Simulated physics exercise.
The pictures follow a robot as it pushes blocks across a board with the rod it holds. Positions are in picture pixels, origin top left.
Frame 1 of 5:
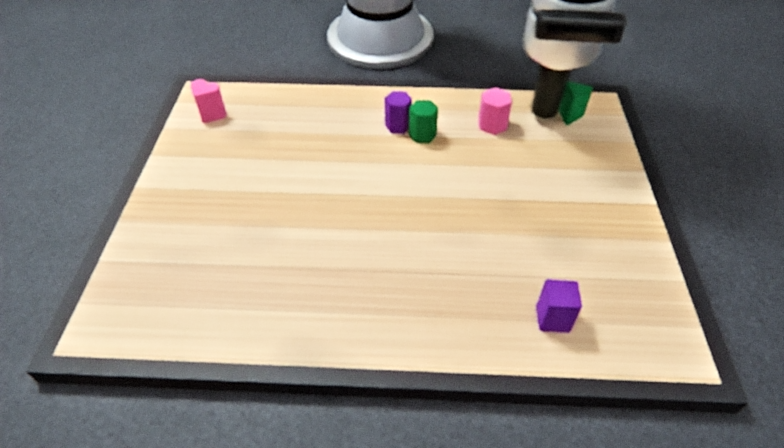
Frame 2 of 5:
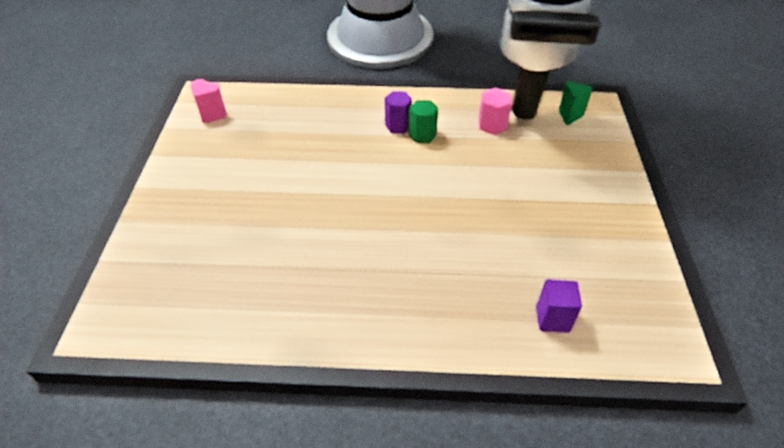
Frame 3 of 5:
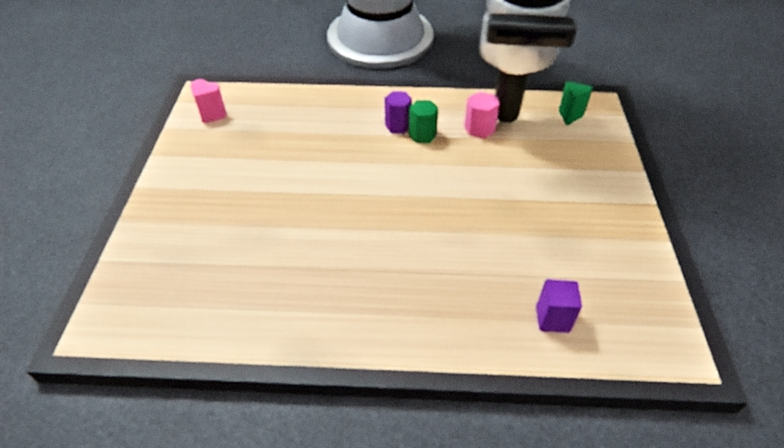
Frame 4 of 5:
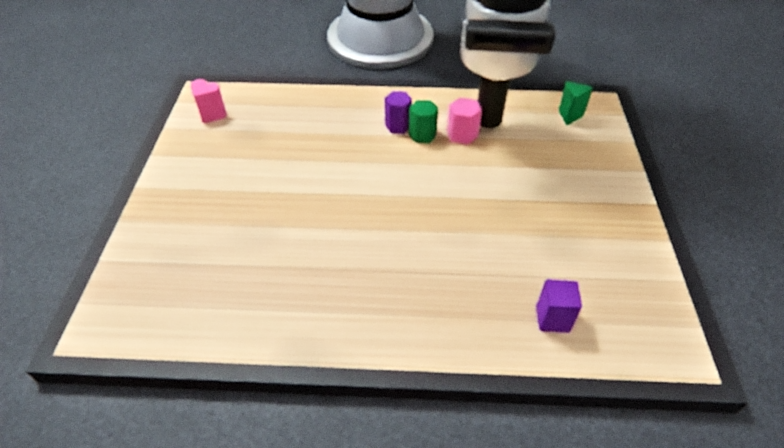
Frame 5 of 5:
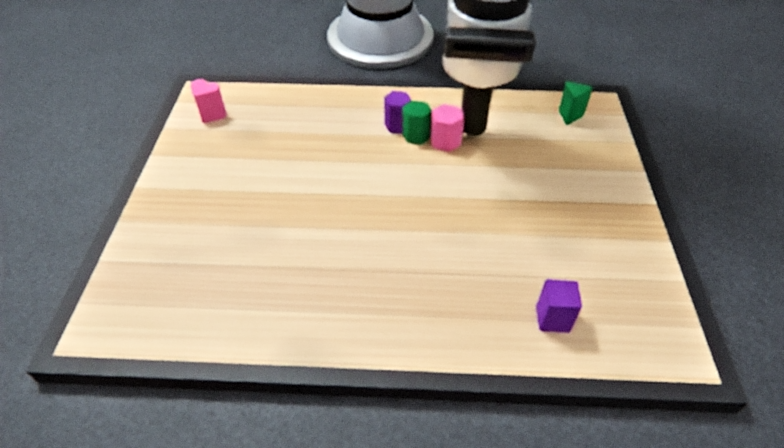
Robot arm's dark rod moving left along a wooden board's far edge, pushing a pink block against a green one.
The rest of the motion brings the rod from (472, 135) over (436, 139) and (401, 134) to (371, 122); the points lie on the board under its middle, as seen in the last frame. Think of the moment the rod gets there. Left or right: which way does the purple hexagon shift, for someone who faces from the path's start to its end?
It is displaced to the right.
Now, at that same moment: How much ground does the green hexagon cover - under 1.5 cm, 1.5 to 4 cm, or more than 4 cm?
Long: Over 4 cm.
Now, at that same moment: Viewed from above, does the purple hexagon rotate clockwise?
Yes
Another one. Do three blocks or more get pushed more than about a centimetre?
Yes, it checks out.
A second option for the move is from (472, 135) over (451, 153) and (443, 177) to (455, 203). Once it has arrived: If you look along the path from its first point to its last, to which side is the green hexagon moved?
It is displaced to the right.
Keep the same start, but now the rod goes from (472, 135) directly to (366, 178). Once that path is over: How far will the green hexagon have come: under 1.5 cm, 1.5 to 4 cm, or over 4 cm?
My estimate: In the 1.5 to 4 cm range.
On the path given first. One third of the way, rod at (435, 132); purple hexagon at (395, 97), turned 20° clockwise; green hexagon at (388, 115), turned 70° clockwise; pink hexagon at (415, 124), turned 40° anticlockwise.
Two thirds of the way, rod at (400, 127); purple hexagon at (385, 92), turned 25° clockwise; green hexagon at (379, 117), turned 105° clockwise; pink hexagon at (405, 128), turned 60° anticlockwise.
At the end, rod at (370, 115); purple hexagon at (367, 78), turned 50° clockwise; green hexagon at (375, 117), turned 85° clockwise; pink hexagon at (405, 128), turned 60° anticlockwise.
